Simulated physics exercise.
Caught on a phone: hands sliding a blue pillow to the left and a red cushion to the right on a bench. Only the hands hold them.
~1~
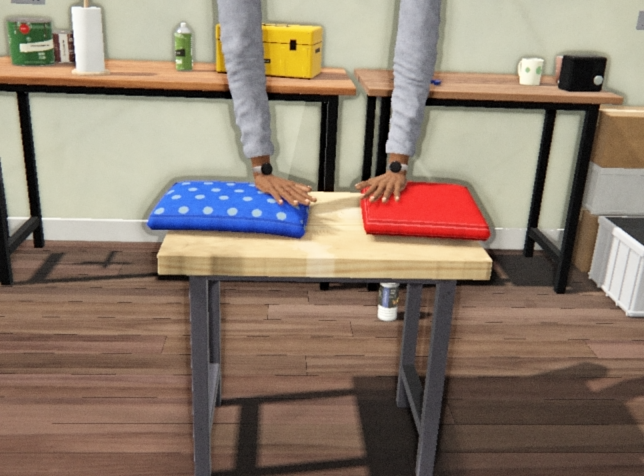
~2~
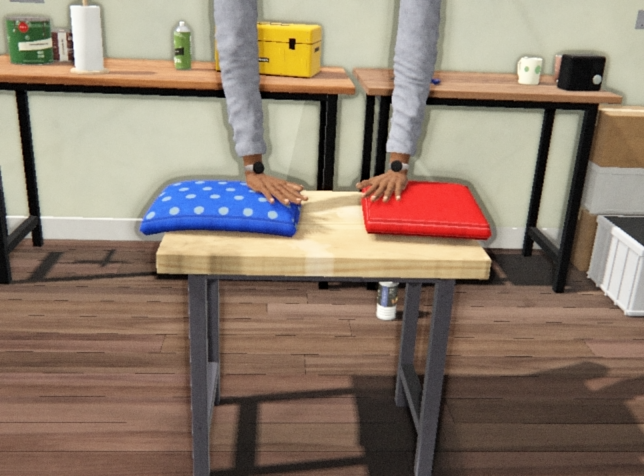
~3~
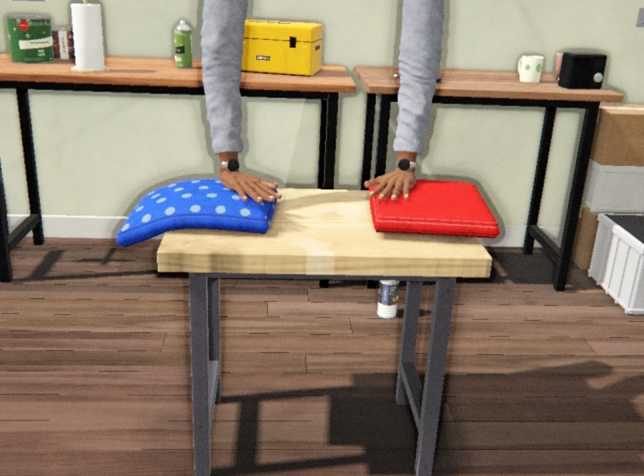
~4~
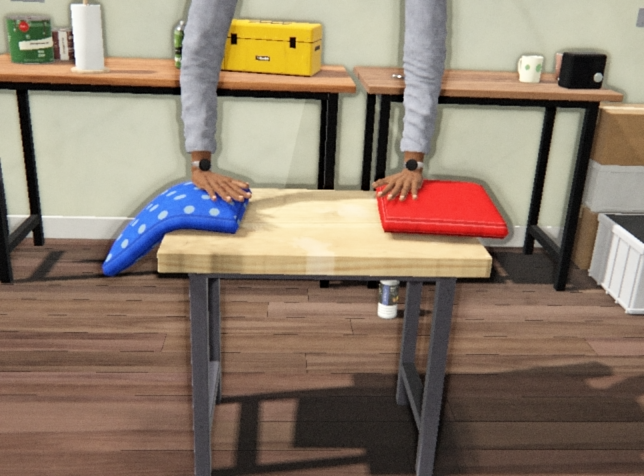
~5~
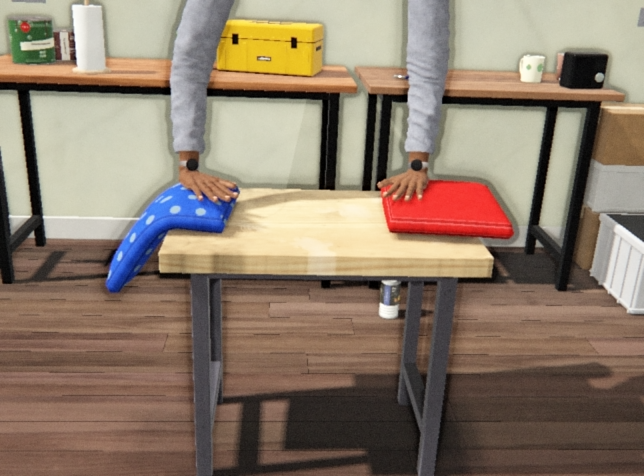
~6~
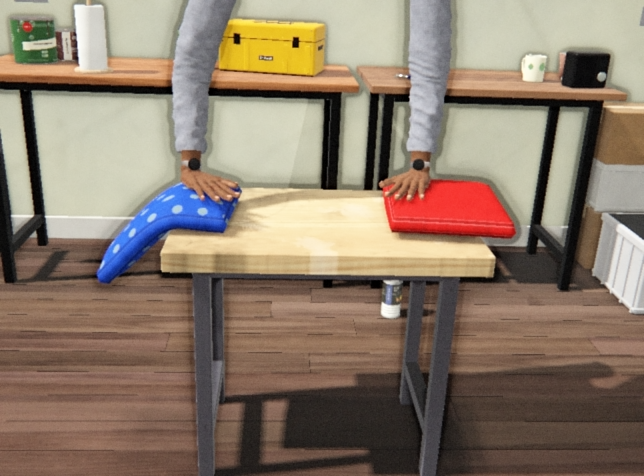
The clip shows two hands on a wooden bench pushing a blue polka-dotted pillow left and a red cushion right; the pillow's outer end bends down over the edge, while the flat cushion extends slightly past the opposite side.
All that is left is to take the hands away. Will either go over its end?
The blue pillow tips over and falls; the red cushion holds its place.
Then, 0.26 s past the final frame, pillow falling near (157, 236); cushion unmoved.
Then, 0.48 s past the final frame, pillow falling near (141, 338); cushion unmoved.
Then, 0.70 s past the final frame, pillow on the floor near (116, 425); cushion unmoved.
When it is over, pillow on the floor near (105, 426); cushion unmoved. The blue pillow goes down and the red cushion stays up there.
